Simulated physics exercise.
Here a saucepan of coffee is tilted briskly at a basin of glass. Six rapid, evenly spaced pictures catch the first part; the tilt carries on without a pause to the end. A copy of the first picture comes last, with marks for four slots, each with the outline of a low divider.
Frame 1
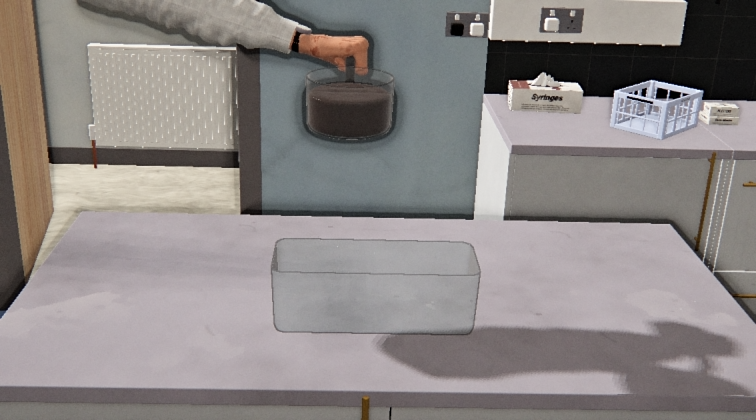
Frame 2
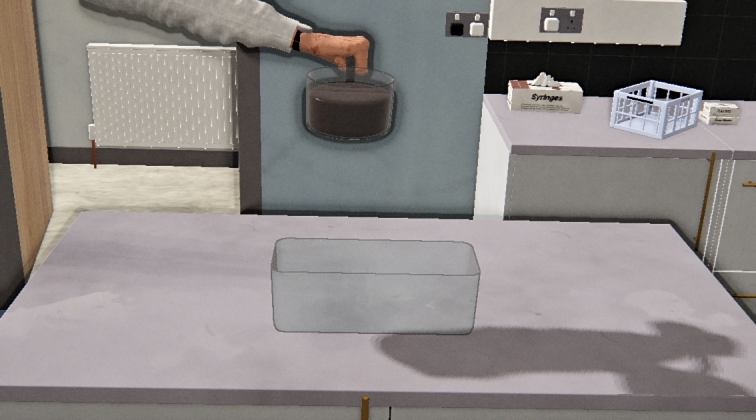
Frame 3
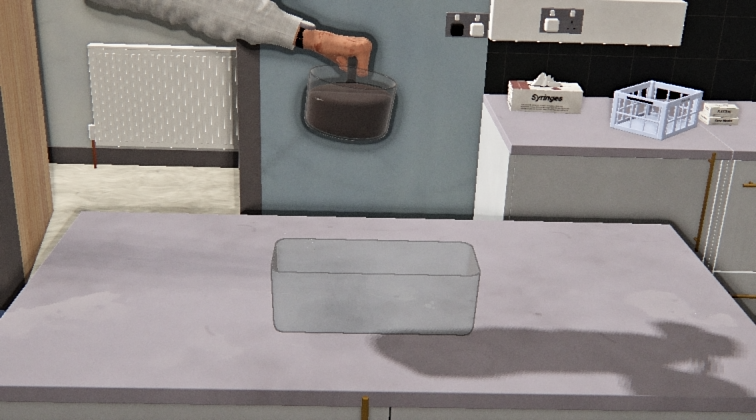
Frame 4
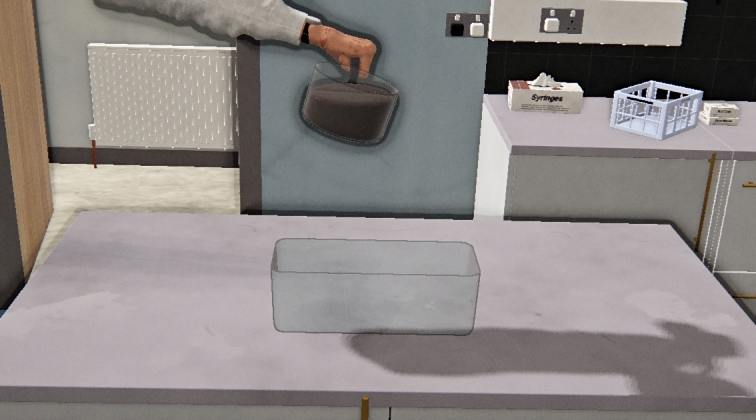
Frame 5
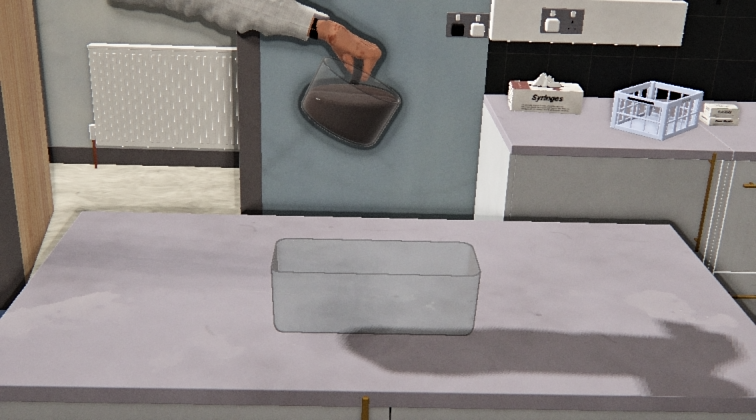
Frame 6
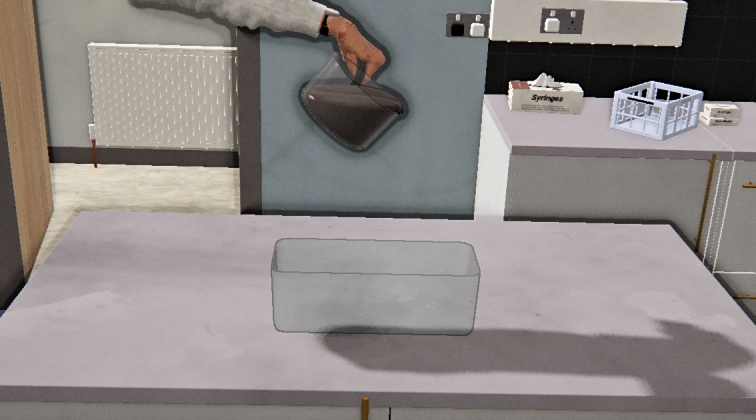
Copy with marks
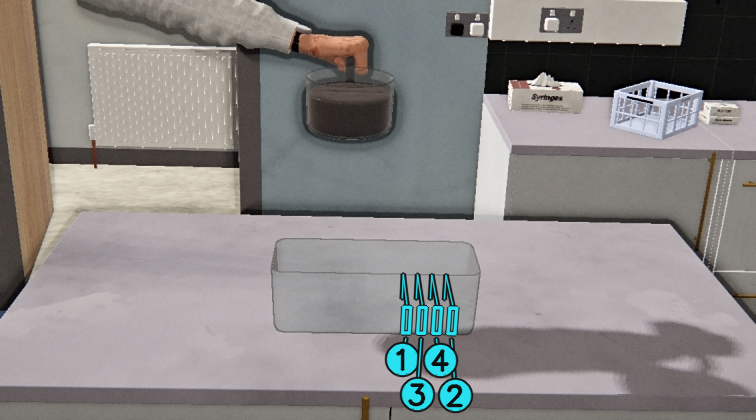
The clip opens on a hand holding a clear round container of dark liquid upright above and behind an empty glass basin on a pale countertop. The hand then tilts the container steadily to the right, until it leans steeply with the dark liquid at its lip.
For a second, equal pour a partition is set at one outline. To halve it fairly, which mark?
The answer is slot 3.
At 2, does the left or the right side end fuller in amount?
More ends on the left.
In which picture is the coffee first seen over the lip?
Picture 6.
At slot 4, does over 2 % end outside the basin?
Yes, it does.
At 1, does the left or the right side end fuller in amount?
The right side.
In cyan, 1 at (405, 338); 2 at (451, 338); 3 at (421, 338); 4 at (436, 338).
With 1, about 26 % ends left of the wall and 67 % right of it; 7 % is lost outside.
With 2, about 77 % ends left of the wall and 10 % right of it; 13 % is lost outside.
With 3, about 47 % ends left of the wall and 46 % right of it; 7 % is lost outside.
With 4, about 65 % ends left of the wall and 27 % right of it; 8 % is lost outside.
